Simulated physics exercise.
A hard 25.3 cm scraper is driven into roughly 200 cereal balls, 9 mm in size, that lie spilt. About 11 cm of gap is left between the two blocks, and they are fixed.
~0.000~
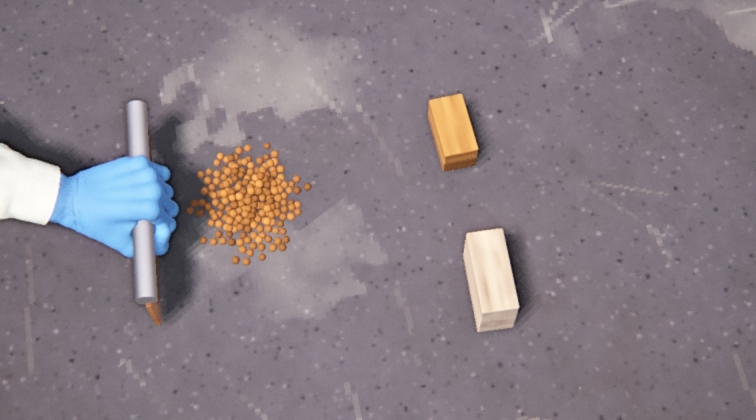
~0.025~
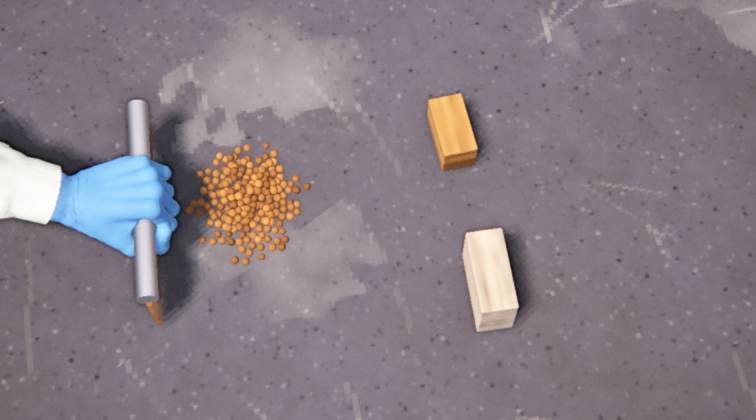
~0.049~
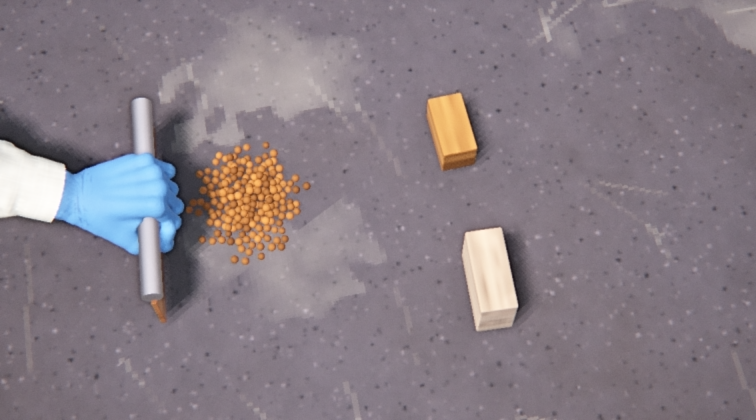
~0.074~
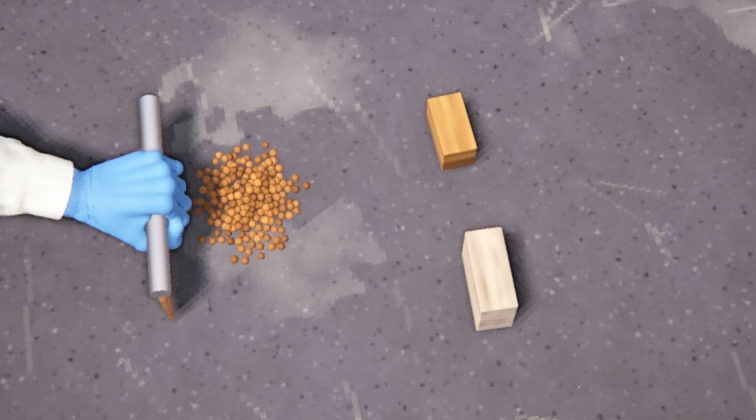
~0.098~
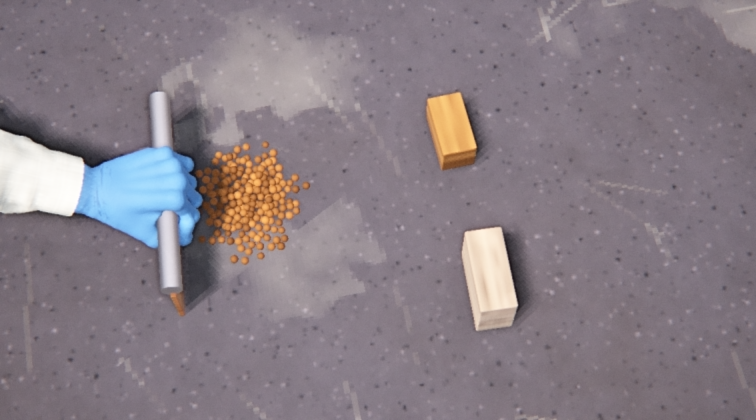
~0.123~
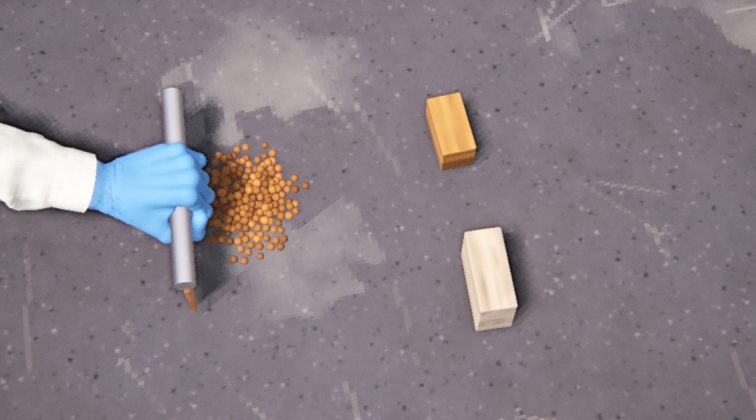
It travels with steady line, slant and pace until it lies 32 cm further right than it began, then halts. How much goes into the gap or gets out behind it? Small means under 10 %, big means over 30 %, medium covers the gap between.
Medium.
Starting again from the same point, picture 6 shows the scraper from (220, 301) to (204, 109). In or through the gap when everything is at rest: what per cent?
55 percent ends up in or through the gap.
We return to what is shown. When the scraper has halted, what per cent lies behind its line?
Estimated share: Near 5 %.
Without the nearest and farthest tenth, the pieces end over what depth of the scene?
26 cm.
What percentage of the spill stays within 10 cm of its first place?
Roughly 0 %.
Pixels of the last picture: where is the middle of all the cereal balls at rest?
The middle settles close to (434, 159).
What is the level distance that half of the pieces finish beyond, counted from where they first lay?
Roughly 26 cm.
Then, at 0.37 s, scraper 20 cm from its start, spill 18 cm wide; round the far block 10 %, held up before the blocks 90 %.
After 0.61 s, scraper 32 cm from its start, spill 25 cm wide; in or through the gap 10 %, round the far block 25 %, held up before the blocks 65 %.
After 0.82 s, scraper 32 cm from its start, spill 31 cm wide; in or through the gap 20 %, round the far block 25 %, held up before the blocks 55 %.
At rest (1.2 s), in or through the gap 20 %, round the near block 0 %, round the far block 25 %, held up before the blocks 55 %.
